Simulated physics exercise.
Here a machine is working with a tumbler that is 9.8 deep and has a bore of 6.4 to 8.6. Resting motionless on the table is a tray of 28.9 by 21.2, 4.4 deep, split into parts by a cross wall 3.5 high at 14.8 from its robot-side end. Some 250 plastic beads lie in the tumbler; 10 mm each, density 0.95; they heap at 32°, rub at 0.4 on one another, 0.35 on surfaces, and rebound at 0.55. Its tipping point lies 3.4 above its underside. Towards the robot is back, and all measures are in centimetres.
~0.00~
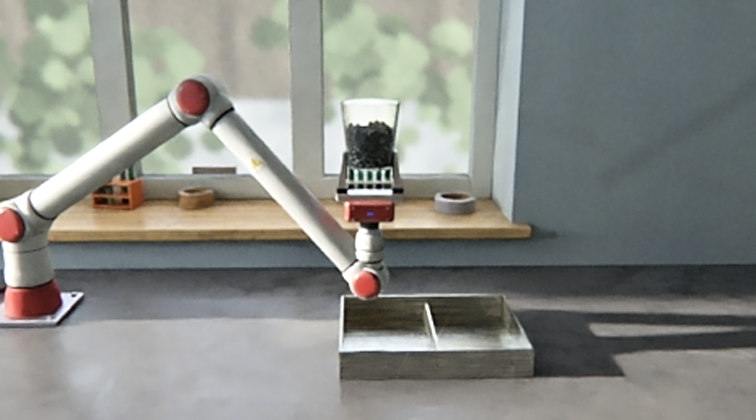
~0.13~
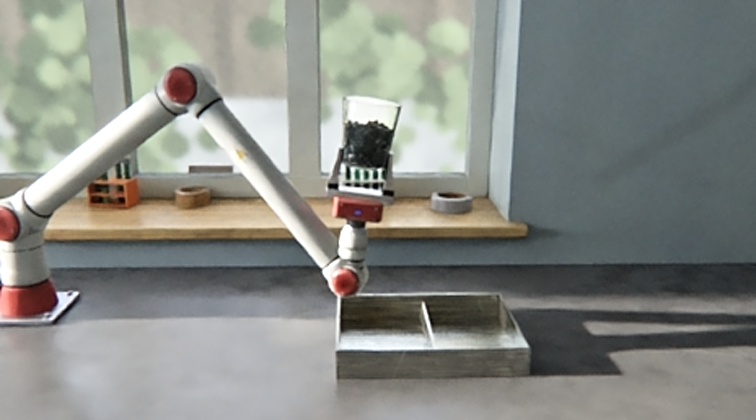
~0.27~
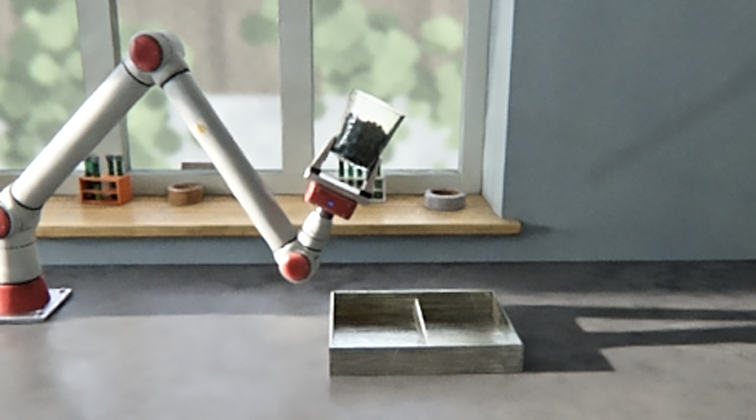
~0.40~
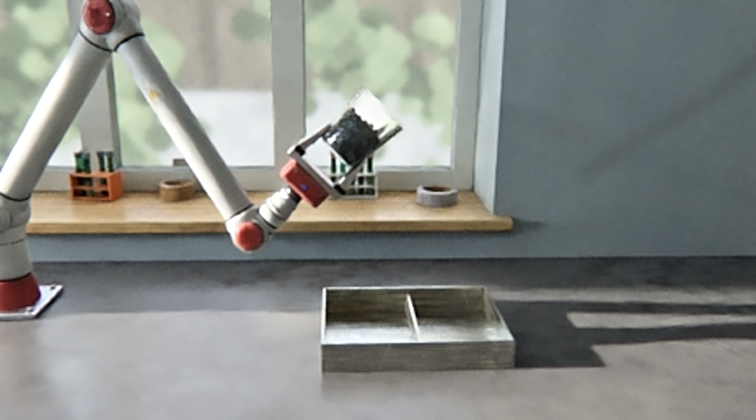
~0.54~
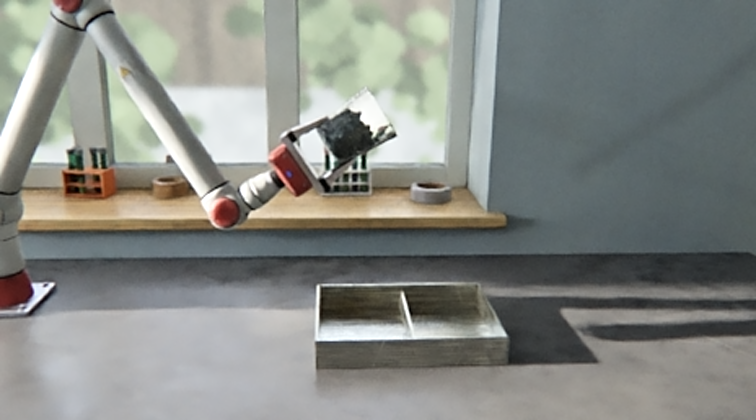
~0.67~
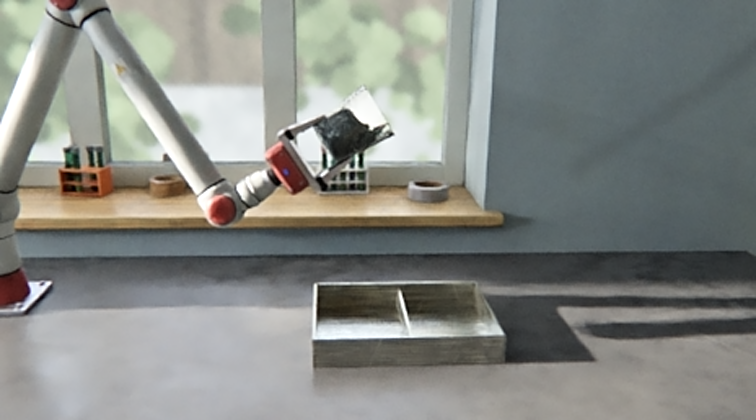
On a grey tabletop by a window, a robot arm draws back left, tilting a clear tumbler of dark beads rightward.
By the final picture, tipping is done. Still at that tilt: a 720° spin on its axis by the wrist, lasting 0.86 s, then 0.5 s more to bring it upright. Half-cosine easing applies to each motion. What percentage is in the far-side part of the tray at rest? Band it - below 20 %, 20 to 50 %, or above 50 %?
My answer is below 20 %.
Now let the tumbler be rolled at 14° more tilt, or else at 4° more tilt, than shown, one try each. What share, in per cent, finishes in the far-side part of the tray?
You'd get close to 10 per cent, then close to 0 per cent.
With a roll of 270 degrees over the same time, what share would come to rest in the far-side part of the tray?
Roughly 0 percent, then.
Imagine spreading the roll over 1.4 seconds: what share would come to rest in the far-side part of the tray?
In that case around 0 percent.
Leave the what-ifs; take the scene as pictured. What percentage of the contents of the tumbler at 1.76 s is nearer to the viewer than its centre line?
Reading: Roughly 45 percent.
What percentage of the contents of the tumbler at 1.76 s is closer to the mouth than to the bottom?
Some 25 per cent.
By 1.21 s, tipped 57°, highest piece 39 above the table; 249 in the tumbler.
By 1.76 s, tipped 32°, highest piece 37 above the table; 247 in the tumbler, 1 in the far-side part, 1 in flight or on a rim.
By 2.23 s, upright, highest piece 38 above the table; 247 in the tumbler, 1 in the far-side part, 1 on the table or floor.
By 2.93 s, upright, highest piece 38 above the table; 247 in the tumbler, 1 in the far-side part, 1 on the table or floor.
Final count, 247 in the tumbler, 1 in the far-side part, 1 on the table or floor. That is 0 % in the far-side part of the tray.
